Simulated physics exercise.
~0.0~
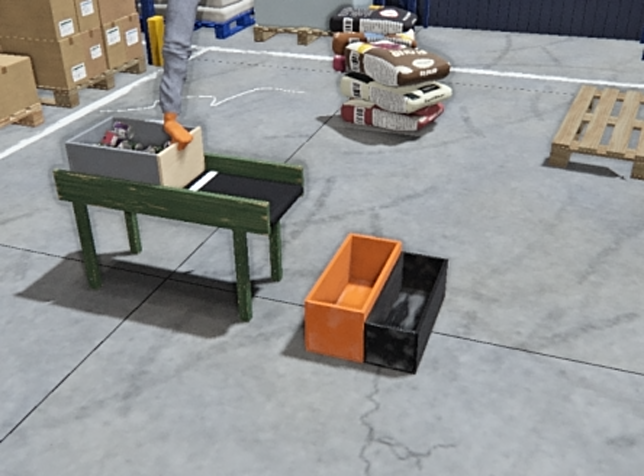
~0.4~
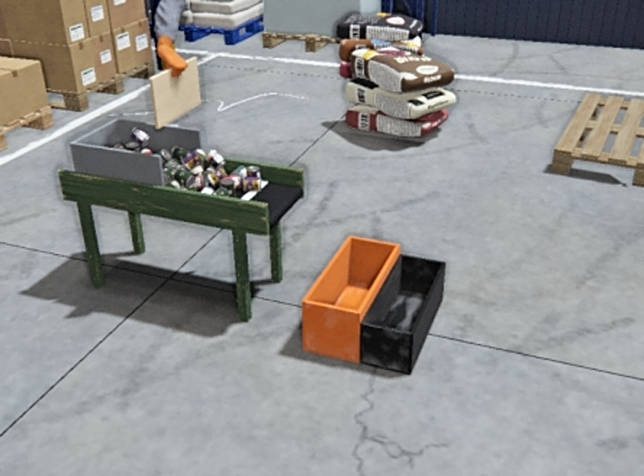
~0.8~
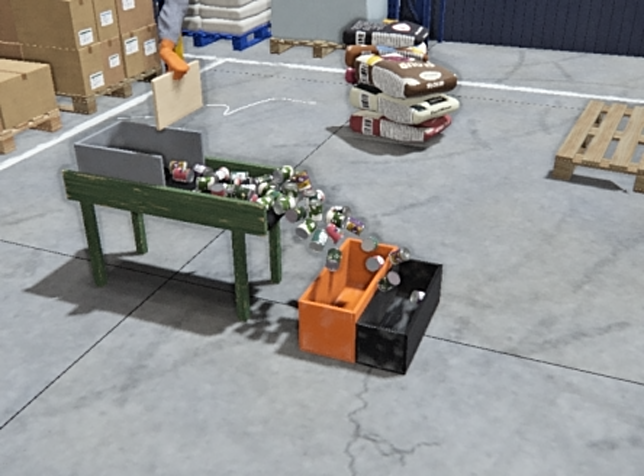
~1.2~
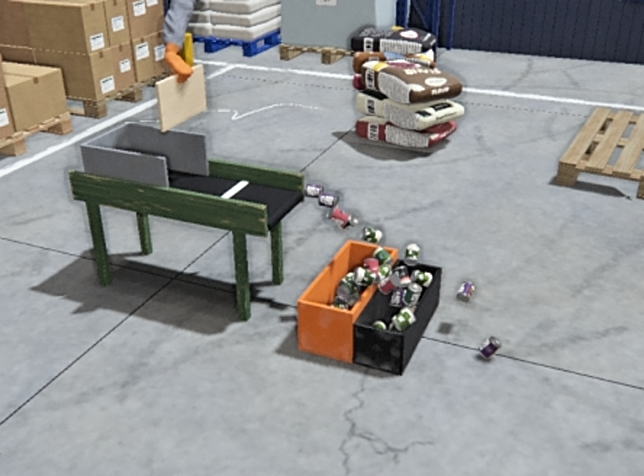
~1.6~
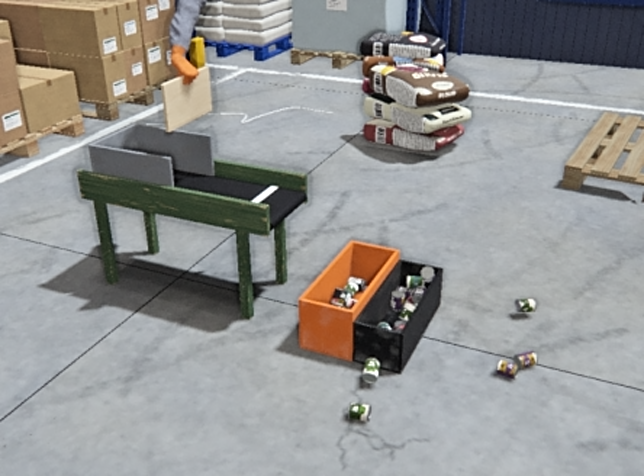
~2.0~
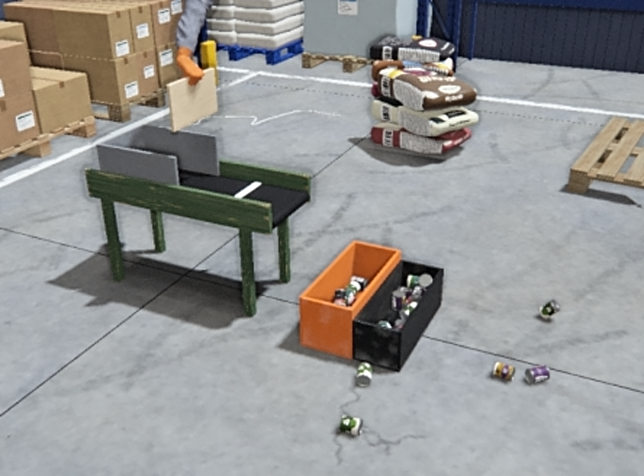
A green table with a dark belt stands on a grey warehouse floor, seen from above at an angle, with boxes, stacked sacks and pallets behind. A grey pen full of small tins sits at its left end, and an orange tub and a black bin stand side by side on the floor to the right. An orange-gloved hand lifts the pale gate, and the tins ride right along the belt. They pour off the end, most landing in the two containers while some miss. Finally the belt is empty, both containers hold tins, and five lie scattered on the floor.
